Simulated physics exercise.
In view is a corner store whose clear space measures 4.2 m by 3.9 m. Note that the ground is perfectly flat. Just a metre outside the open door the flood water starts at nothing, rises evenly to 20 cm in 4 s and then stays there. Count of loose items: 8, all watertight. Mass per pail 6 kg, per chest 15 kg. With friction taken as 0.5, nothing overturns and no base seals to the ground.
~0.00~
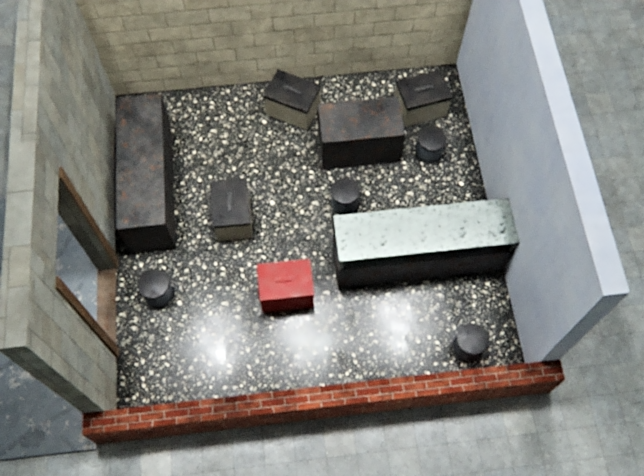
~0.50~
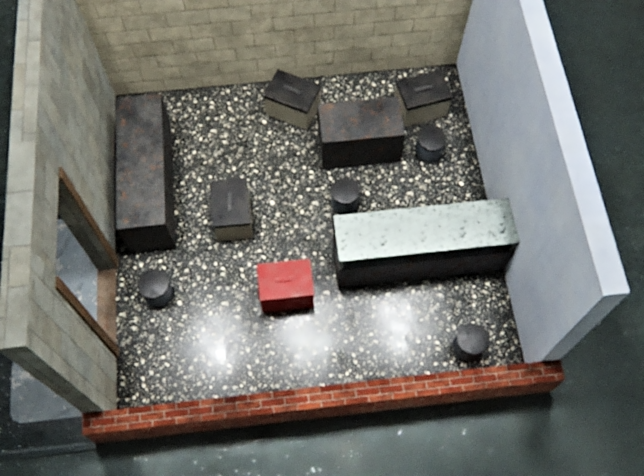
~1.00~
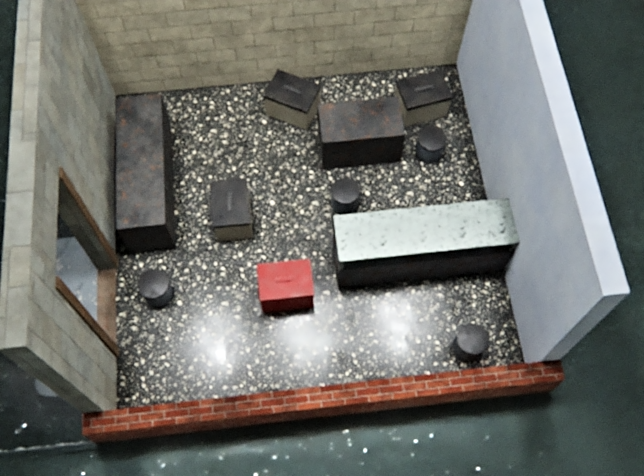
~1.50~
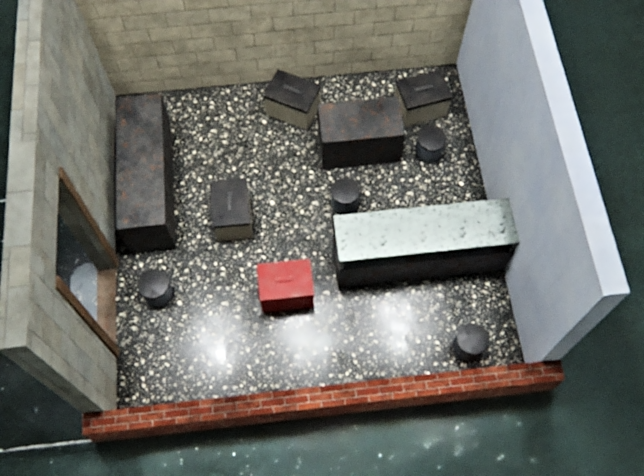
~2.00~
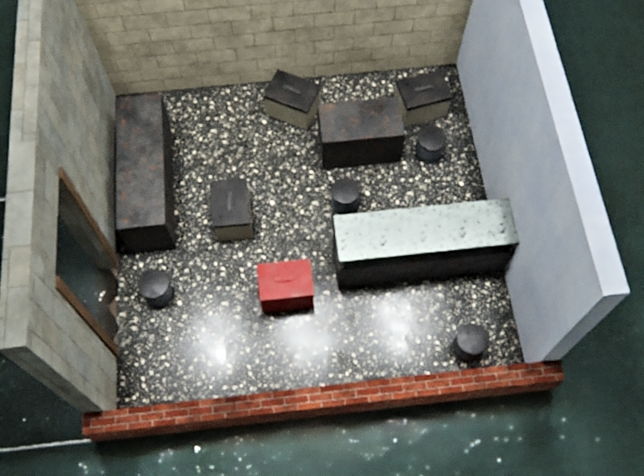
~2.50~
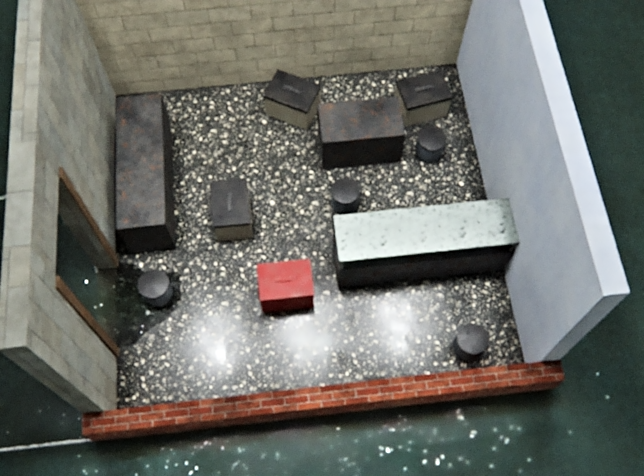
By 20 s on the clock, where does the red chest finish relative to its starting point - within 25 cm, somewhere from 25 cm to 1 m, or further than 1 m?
The red chest finishes further than 1 m from its start.
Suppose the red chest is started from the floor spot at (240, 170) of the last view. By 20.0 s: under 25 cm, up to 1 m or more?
So it budges only slightly.
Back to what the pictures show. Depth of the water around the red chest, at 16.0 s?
Roughly 14 cm deep.
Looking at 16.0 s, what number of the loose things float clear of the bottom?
That would be 7 of them.
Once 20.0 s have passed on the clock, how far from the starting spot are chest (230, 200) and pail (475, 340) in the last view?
Respectively 50 and 250 centimetres.
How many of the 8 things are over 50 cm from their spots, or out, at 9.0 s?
4.
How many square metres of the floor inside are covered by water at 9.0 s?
Near 13 m2 in all.
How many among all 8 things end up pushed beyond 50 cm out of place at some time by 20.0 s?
Result: 7.
After 4.0 s the red chest is near (285, 279), 0.0 m from its start, aground; 0 afloat.
After 9.0 s the red chest is near (472, 328), 1.9 m from its start, afloat; 2 afloat.
After 16.0 s the red chest is near (467, 335), 1.9 m from its start, afloat; 7 afloat.
After 20.0 s the red chest is near (443, 324), 1.6 m from its start, afloat; 8 afloat.
